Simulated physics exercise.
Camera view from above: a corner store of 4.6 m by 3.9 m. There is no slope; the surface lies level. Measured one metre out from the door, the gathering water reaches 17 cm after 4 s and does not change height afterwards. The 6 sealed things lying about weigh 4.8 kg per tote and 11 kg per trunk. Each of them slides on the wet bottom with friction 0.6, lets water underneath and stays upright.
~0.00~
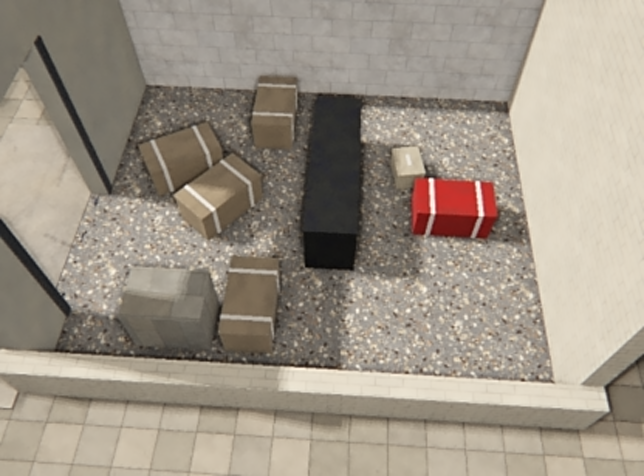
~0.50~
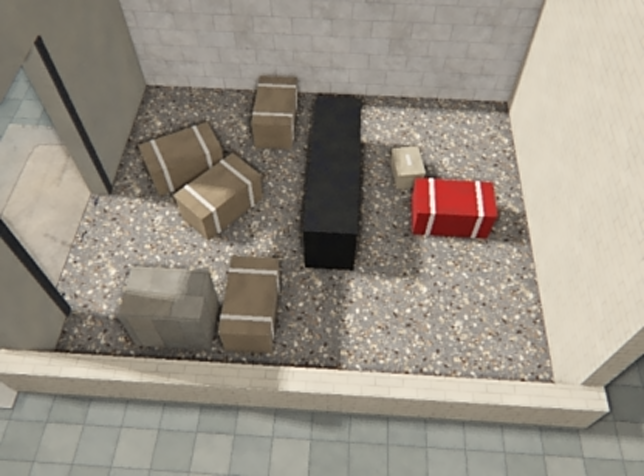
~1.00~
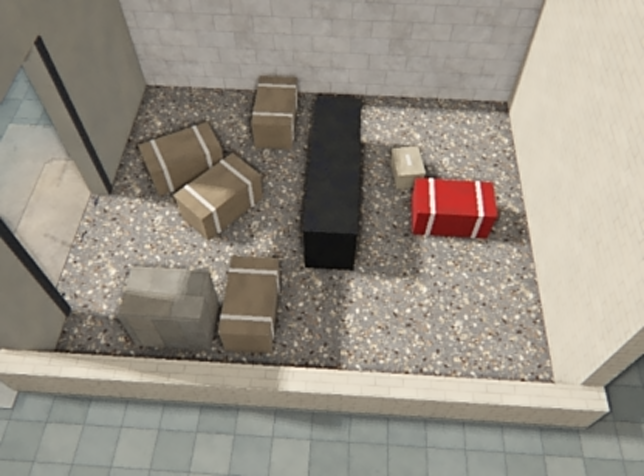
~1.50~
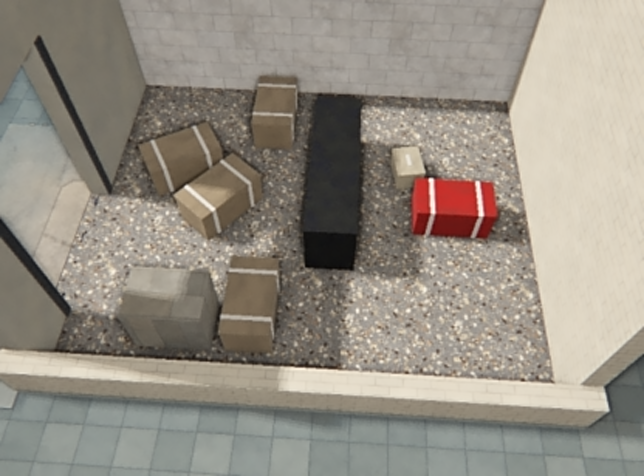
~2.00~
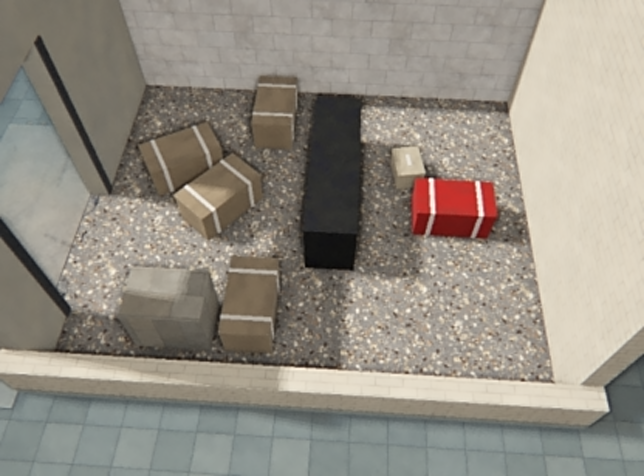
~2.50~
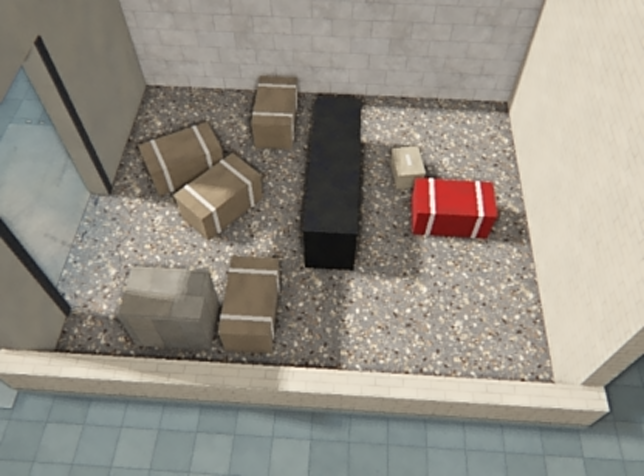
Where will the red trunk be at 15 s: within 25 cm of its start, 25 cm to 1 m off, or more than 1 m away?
It ends up a bit off.
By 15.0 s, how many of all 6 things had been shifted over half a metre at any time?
6.
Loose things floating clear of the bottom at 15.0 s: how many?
The count is 6.
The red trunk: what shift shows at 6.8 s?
Shift: About 0 cm.
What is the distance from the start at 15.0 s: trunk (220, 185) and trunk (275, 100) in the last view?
Respectively 100 and 40 cm.
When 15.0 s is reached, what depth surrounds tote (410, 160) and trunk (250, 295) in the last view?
First roughly 8 cm, second roughly 11 cm.
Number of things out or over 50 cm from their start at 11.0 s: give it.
Answer: 3.
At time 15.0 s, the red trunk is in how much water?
Around 8 cm.
After 3.5 s the red trunk is near (456, 197), 0.0 m from its start, aground; 0 afloat.
After 6.8 s the red trunk is near (456, 197), 0.0 m from its start, aground; 1 afloat.
After 11.0 s the red trunk is near (448, 186), 0.2 m from its start, aground; 4 afloat.
After 15.0 s the red trunk is near (440, 254), 0.8 m from its start, afloat; 6 afloat.
